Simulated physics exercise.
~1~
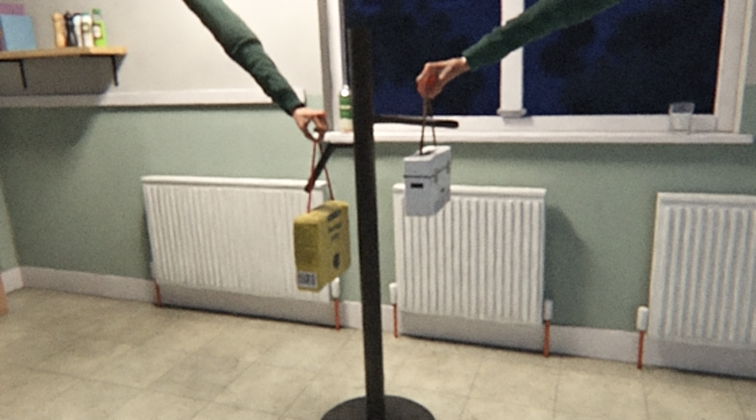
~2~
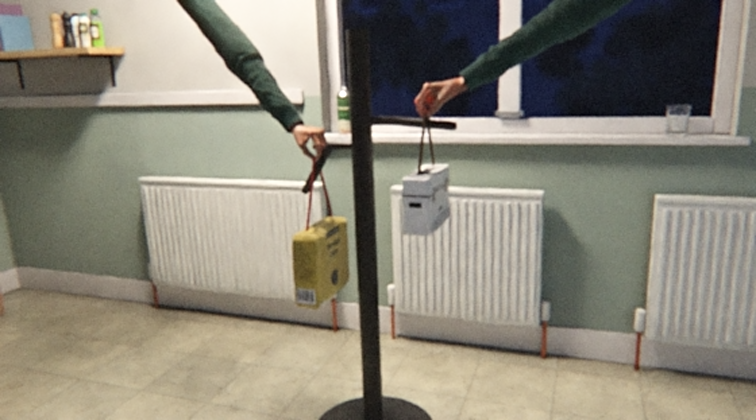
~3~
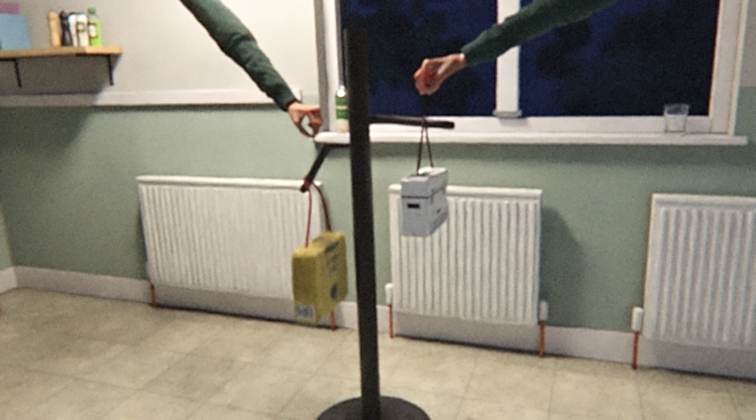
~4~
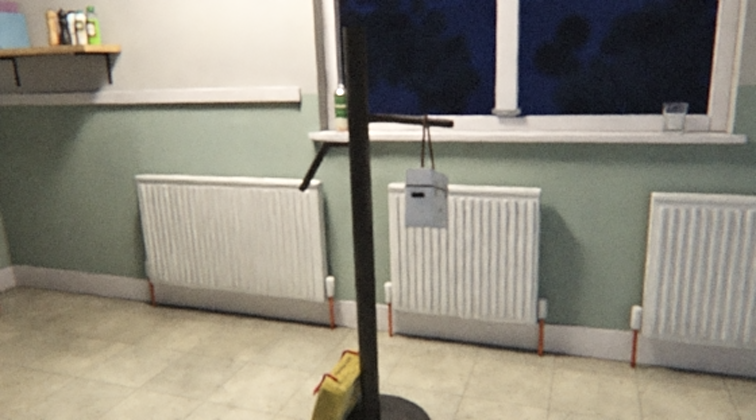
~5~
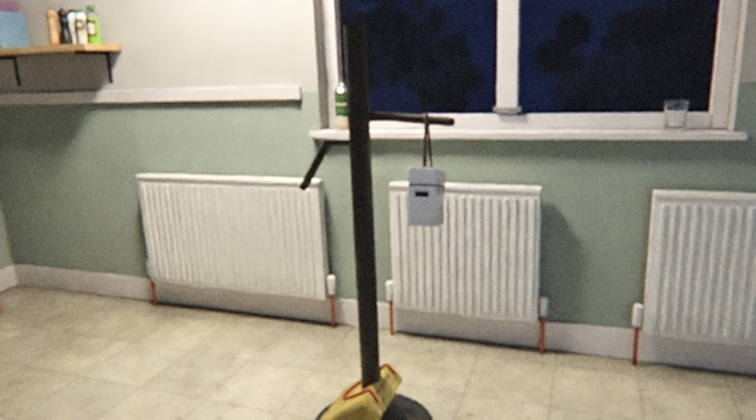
A yellow bag and a white case, each dangling from a loop, are lowered by two green-sleeved arms beside a dark stand in a room with pale green walls, seen from the front by a slightly swaying camera. White radiators line the wall below a dark window. The hands bring the bag down by the left peg and the case onto the right peg. The right hand lets go and draws back, and the bag drops to the floor. It tips over at the foot of the stand, while the white case stays hanging, turning a little.
